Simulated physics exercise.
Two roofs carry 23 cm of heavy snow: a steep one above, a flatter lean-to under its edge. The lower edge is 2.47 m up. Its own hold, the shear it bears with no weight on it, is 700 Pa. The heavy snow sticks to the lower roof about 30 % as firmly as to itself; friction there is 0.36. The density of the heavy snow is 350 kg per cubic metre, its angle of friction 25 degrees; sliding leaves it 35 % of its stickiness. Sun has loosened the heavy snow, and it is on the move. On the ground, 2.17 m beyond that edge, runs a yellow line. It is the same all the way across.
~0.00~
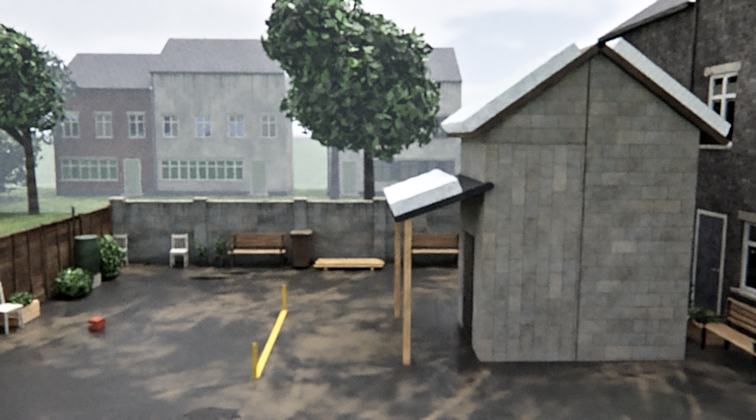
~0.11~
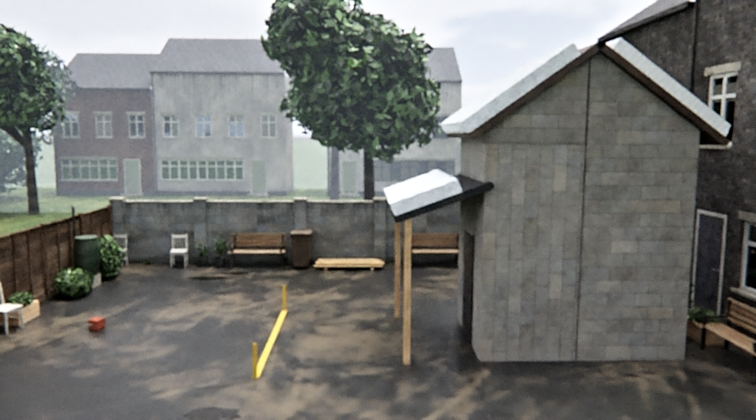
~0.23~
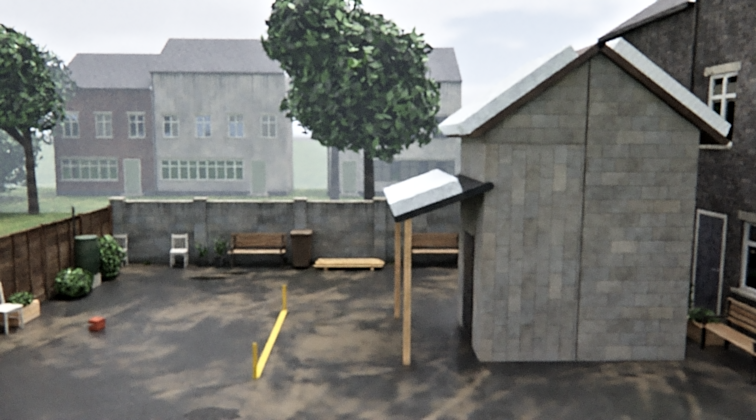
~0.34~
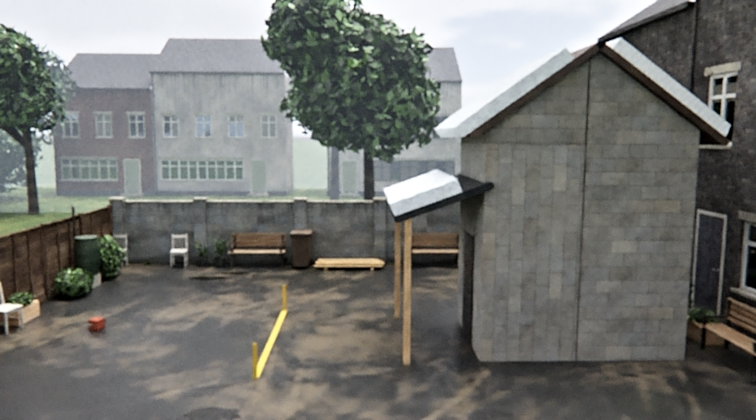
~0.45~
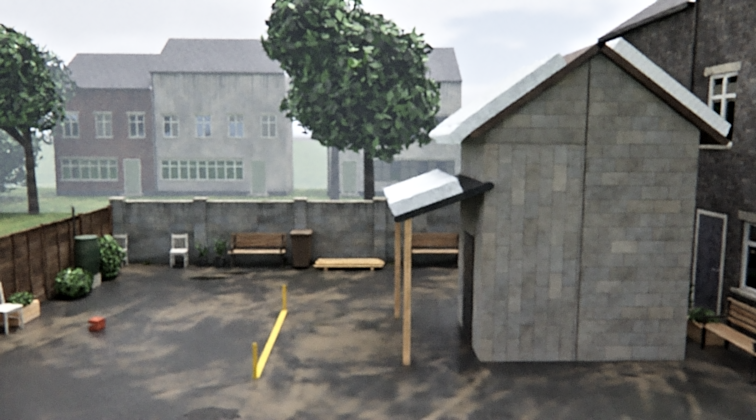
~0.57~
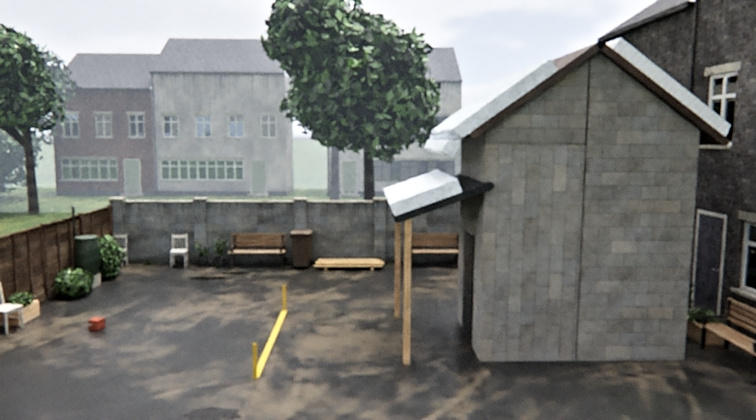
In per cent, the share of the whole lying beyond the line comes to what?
About 24 %.
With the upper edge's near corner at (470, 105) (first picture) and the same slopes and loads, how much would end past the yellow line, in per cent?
It would be near 30 %.
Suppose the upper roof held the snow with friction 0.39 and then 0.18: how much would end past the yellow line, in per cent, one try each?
In turn about 18 %, 30 %.
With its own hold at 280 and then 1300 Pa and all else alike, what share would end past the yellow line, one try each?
In that order: 30 %, 1 %.
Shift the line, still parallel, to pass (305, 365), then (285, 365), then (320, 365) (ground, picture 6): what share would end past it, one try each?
In turn about 45 %, 30 %, 50 %.
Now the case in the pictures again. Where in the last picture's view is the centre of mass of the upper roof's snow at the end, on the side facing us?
Near (287, 348).
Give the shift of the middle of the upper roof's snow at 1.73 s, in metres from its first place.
Some 3.6 m.
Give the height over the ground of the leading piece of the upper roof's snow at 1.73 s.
About 1.2 m.
After 1.10 s, none is below the lower edge and 0 % is past the line.
After 1.73 s, 50 % is below the lower edge and 0 % is past the line.
After 2.37 s, 79 % is below the lower edge and 23 % is past the line.
After 3.00 s, 80 % is below the lower edge and 24 % is past the line.
After 3.30 s, 80 % is below the lower edge and 24 % is past the line.
